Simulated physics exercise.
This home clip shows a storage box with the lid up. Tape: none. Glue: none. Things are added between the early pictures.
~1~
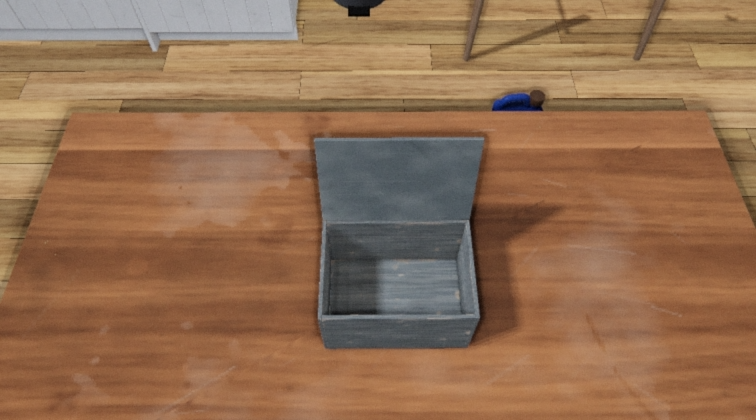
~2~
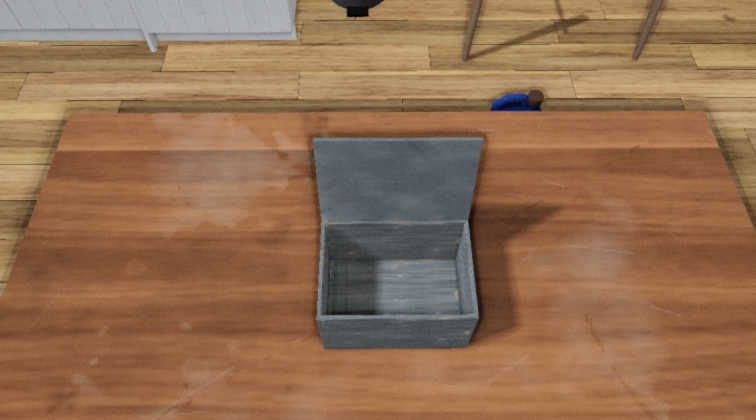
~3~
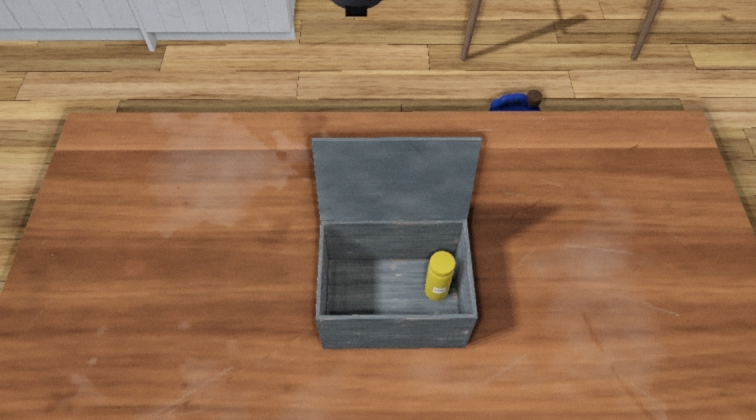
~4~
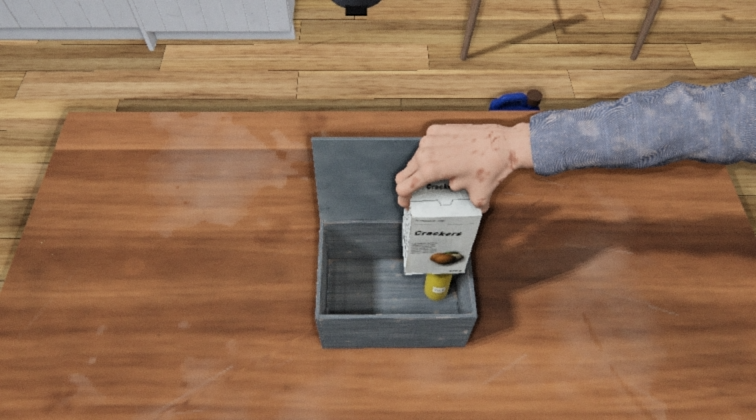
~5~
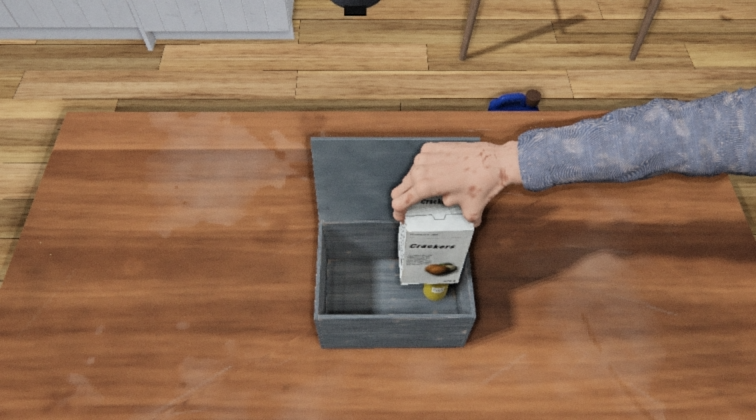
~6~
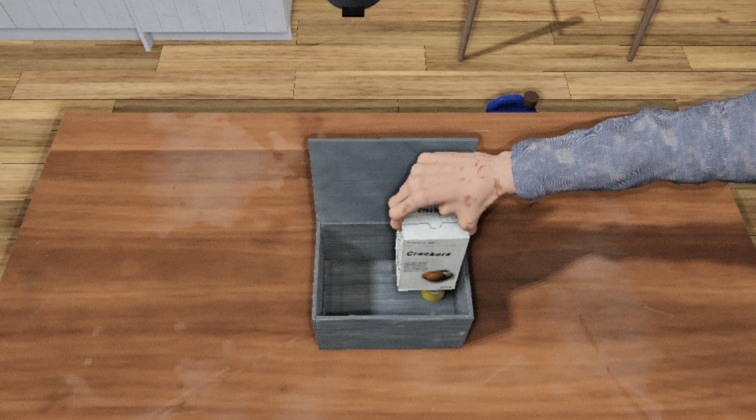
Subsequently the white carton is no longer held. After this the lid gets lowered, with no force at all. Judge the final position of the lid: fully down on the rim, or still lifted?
The lid lowers completely.
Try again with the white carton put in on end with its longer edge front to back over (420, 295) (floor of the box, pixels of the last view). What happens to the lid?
Put it in like that and the lid gets all the way down.
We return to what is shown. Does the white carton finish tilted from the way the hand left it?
Once everything settles, the white carton ends up at a slant.
Then, 0.50 s after the last picture, white carton tipped 60° from how it was near (380, 287); yellow shaker tipped 5° from how it was.
Then, 1.10 s after the last picture, lid starting down; white carton on its side near (375, 291).
Then, 1.70 s after the last picture, lid 53° above the rim; white carton on its side near (375, 291).
Then, 2.20 s after the last picture, lid 15° above the rim; white carton on its side near (375, 291).
At rest, lid shut; tipped over in the box, white carton; yellow shaker in place. Seen from the same camera at the end, white carton near (375, 291).
